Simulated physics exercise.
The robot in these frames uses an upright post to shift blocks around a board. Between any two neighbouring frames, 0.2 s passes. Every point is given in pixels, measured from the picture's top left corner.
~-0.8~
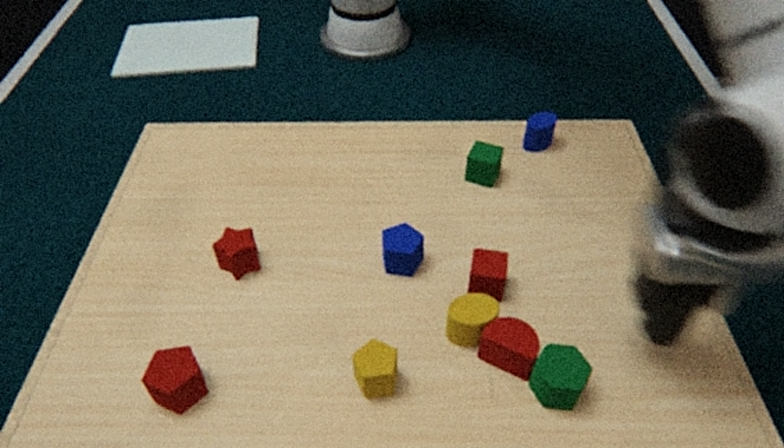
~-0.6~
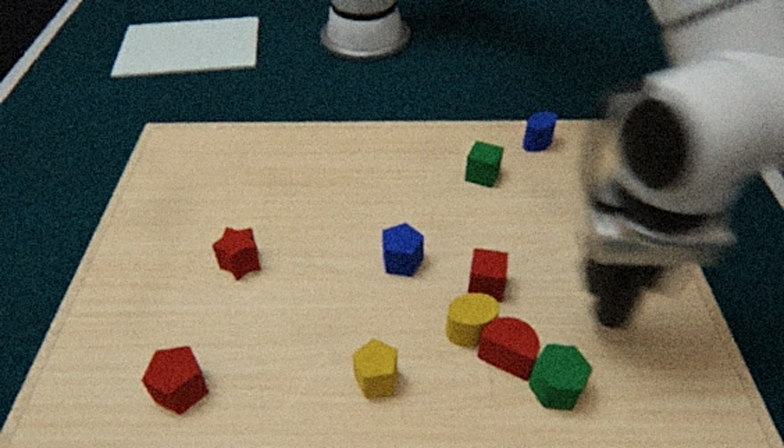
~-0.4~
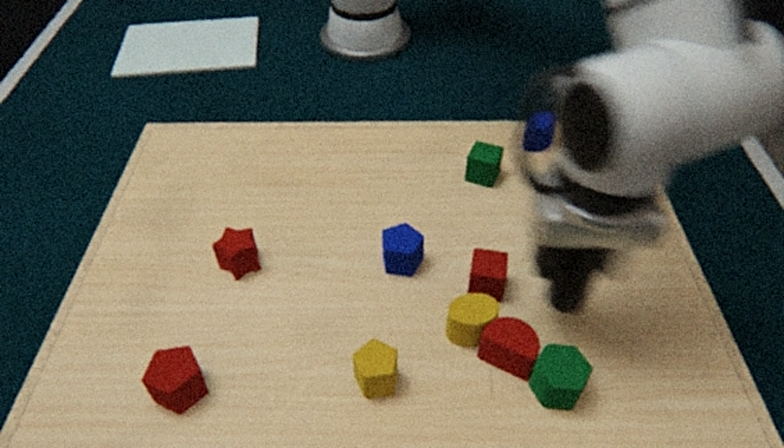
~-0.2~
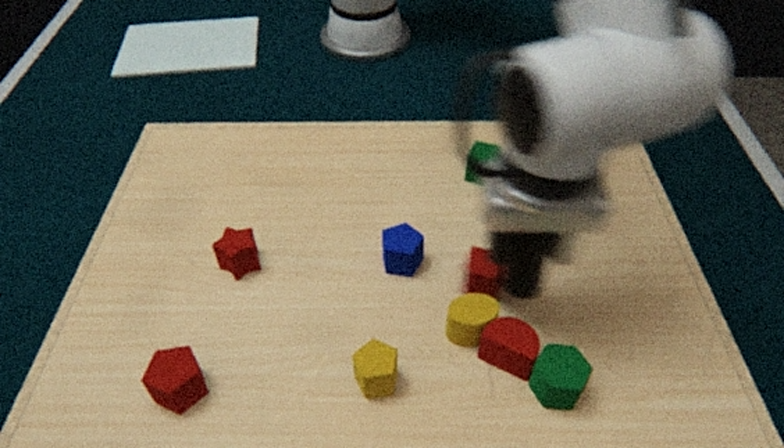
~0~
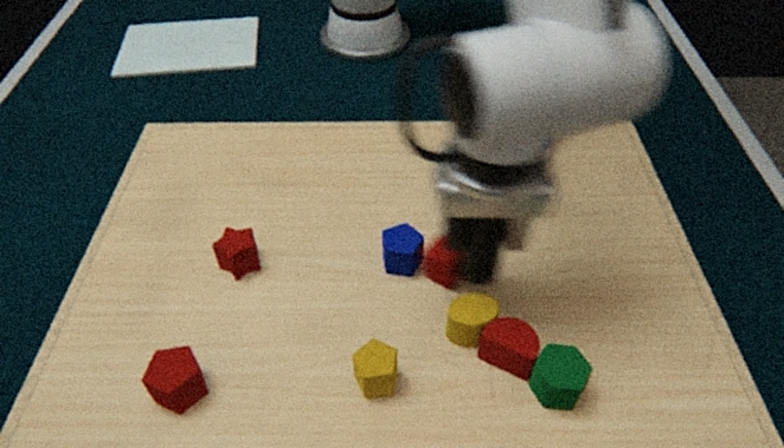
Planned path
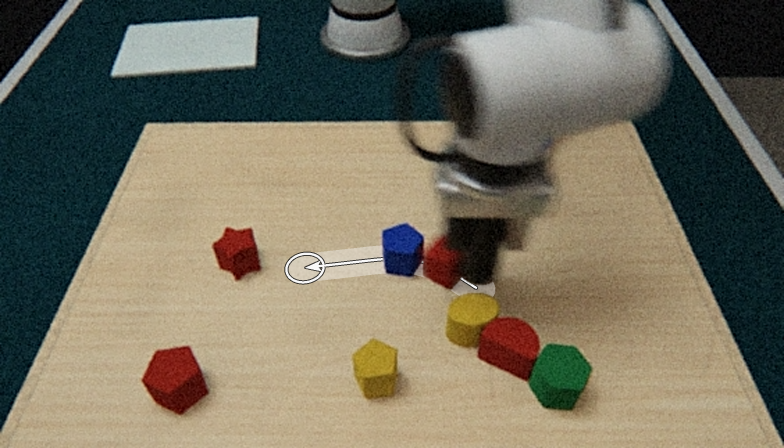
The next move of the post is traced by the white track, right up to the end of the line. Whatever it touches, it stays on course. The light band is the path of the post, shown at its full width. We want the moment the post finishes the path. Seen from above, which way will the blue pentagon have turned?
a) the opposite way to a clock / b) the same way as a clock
b
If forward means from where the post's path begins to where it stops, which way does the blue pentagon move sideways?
Sideways shift: Right.
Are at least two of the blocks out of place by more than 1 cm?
It seems so.
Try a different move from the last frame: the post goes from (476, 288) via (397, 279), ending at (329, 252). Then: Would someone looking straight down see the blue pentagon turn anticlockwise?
In short: No.
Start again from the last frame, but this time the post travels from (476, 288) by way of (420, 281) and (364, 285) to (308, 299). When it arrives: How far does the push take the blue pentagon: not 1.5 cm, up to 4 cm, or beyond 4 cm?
Ends over 4 cm away.
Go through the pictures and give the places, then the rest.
The first frame shows tip of the post at (660, 329), middles of tops, blue pentagon at (402, 238), red four-sided block at (490, 263), yellow elliptical block at (474, 308).
The second frame shows post at (612, 313), nothing pushed.
The third frame shows post at (565, 297), nothing pushed.
The fourth frame shows post at (521, 283), red four-sided block at (486, 262).
The fifth frame shows post at (479, 270), blue pentagon at (402, 238), red four-sided block partly hidden, yellow elliptical block at (474, 308).
The line goes from (476, 288) over (424, 262) and (365, 261) to (305, 268).
The first path, step by step. One third of the way, post at (423, 244); blue pentagon at (354, 225); red four-sided block at (391, 226), turned 20° anticlockwise.
Two thirds of the way, post at (362, 244); blue pentagon at (301, 213); red four-sided block at (334, 222).
At the end, post at (302, 250); blue pentagon at (270, 201), turned 40° clockwise; red four-sided block at (287, 221), turned 30° clockwise; yellow elliptical block unmoved.
